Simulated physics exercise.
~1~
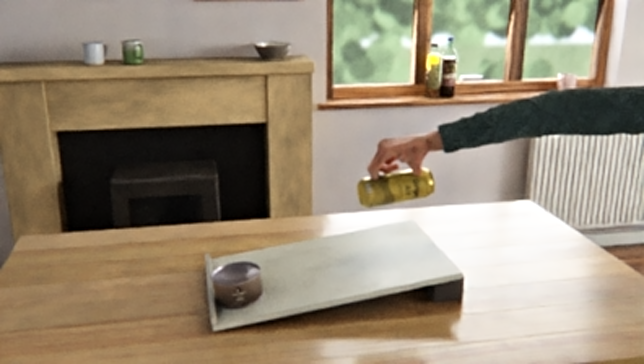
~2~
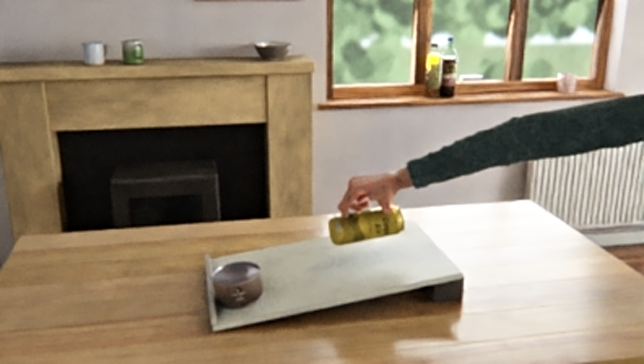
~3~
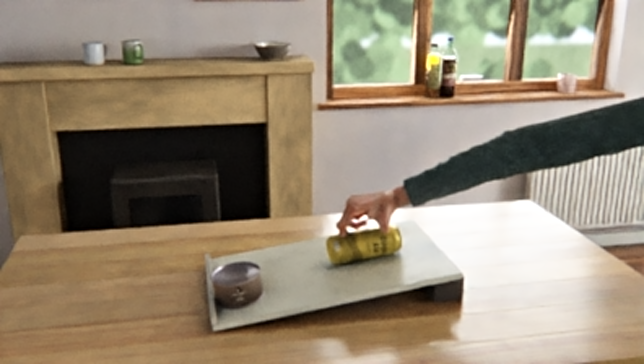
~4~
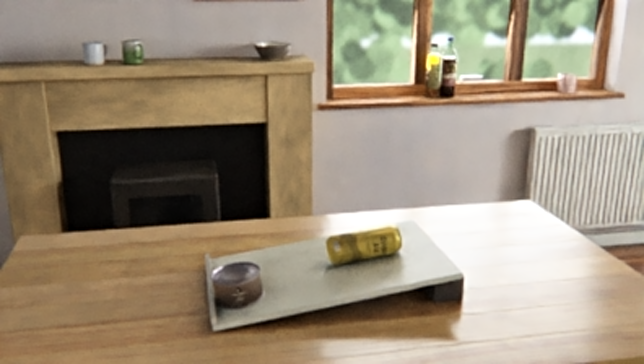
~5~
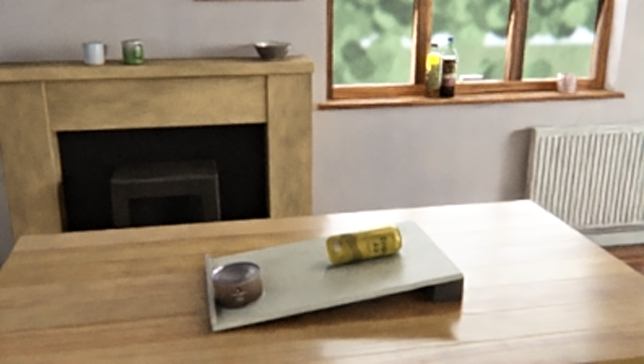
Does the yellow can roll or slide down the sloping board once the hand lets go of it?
No, the yellow can remains at rest on its side where the hand set it down on the board.
The footage shows a hand lowering a yellow can on its side onto a sloping board on a wooden table, with a brown tub at the board's lower left end. The hand lets go and withdraws, and the can stays where it was placed.
